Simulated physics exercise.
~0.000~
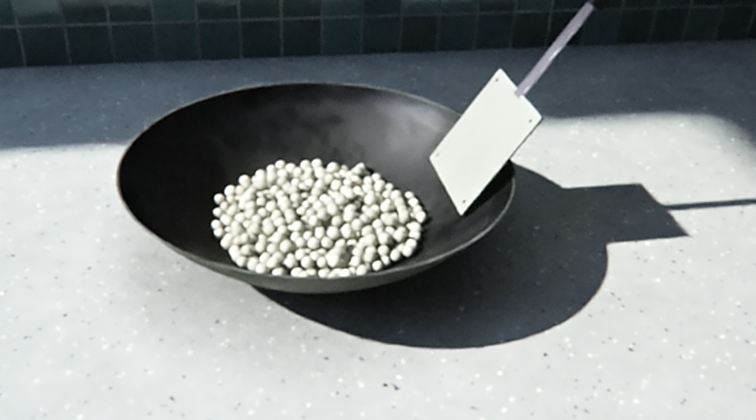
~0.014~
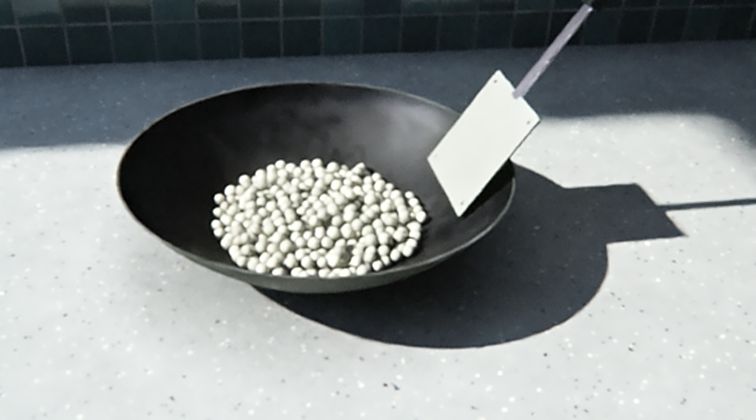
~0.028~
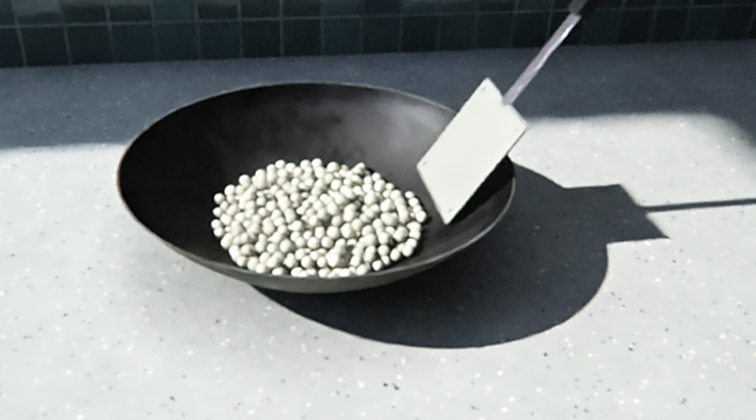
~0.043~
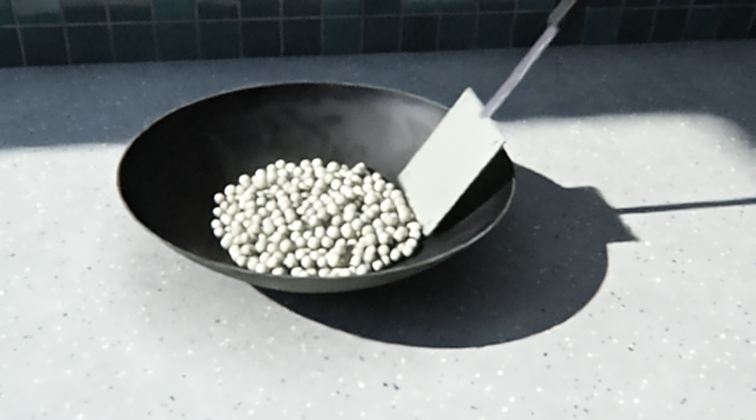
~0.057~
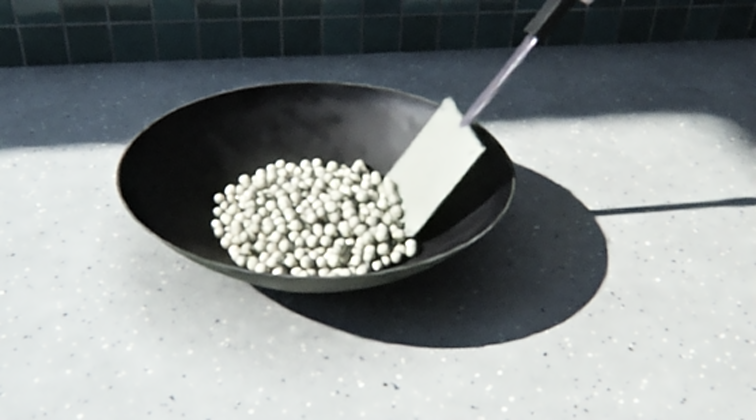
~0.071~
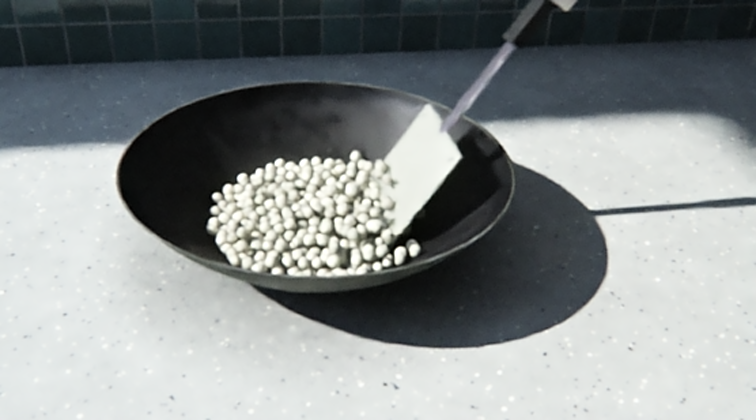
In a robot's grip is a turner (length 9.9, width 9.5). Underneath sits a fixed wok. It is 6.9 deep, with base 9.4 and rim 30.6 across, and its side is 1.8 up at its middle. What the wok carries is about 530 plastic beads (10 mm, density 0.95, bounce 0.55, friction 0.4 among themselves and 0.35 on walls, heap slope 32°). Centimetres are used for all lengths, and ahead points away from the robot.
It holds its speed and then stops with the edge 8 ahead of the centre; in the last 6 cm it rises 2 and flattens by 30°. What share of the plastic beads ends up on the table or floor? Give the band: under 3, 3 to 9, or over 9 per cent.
Over 9 per cent.
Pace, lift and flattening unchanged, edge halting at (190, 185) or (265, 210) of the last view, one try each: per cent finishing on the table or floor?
Close to 35 and close to 0 per cent, respectively.
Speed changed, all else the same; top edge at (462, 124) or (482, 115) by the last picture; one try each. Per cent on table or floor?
First try around 5 %, second try around 0 %.
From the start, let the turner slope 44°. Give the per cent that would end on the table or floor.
Some 15 in a hundred.
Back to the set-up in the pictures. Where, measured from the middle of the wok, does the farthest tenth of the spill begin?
45 centimetres, give or take.
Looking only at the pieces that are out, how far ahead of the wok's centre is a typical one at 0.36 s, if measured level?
Distance ahead of centre: Approx. 20 cm.
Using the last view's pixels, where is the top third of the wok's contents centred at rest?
Pixel position: Approx. (214, 215).
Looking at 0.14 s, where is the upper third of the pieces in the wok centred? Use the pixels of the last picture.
The middle sits at approx. (263, 200).
By 0.11 s, sloping 56°, highest piece 7 above the table; 527 in the wok.
By 0.14 s, sloping 48°, highest piece 10 above the table; 527 in the wok.
By 0.36 s, sloping 26°, highest piece 11 above the table; 433 in the wok, 20 on the table or floor, 74 on the blade or in flight.
By 1.41 s, sloping 26°, highest piece 5 above the table; 429 in the wok, 98 on the table or floor.
Final count, 429 in the wok, 98 on the table or floor. That is 19 % on the table or floor.
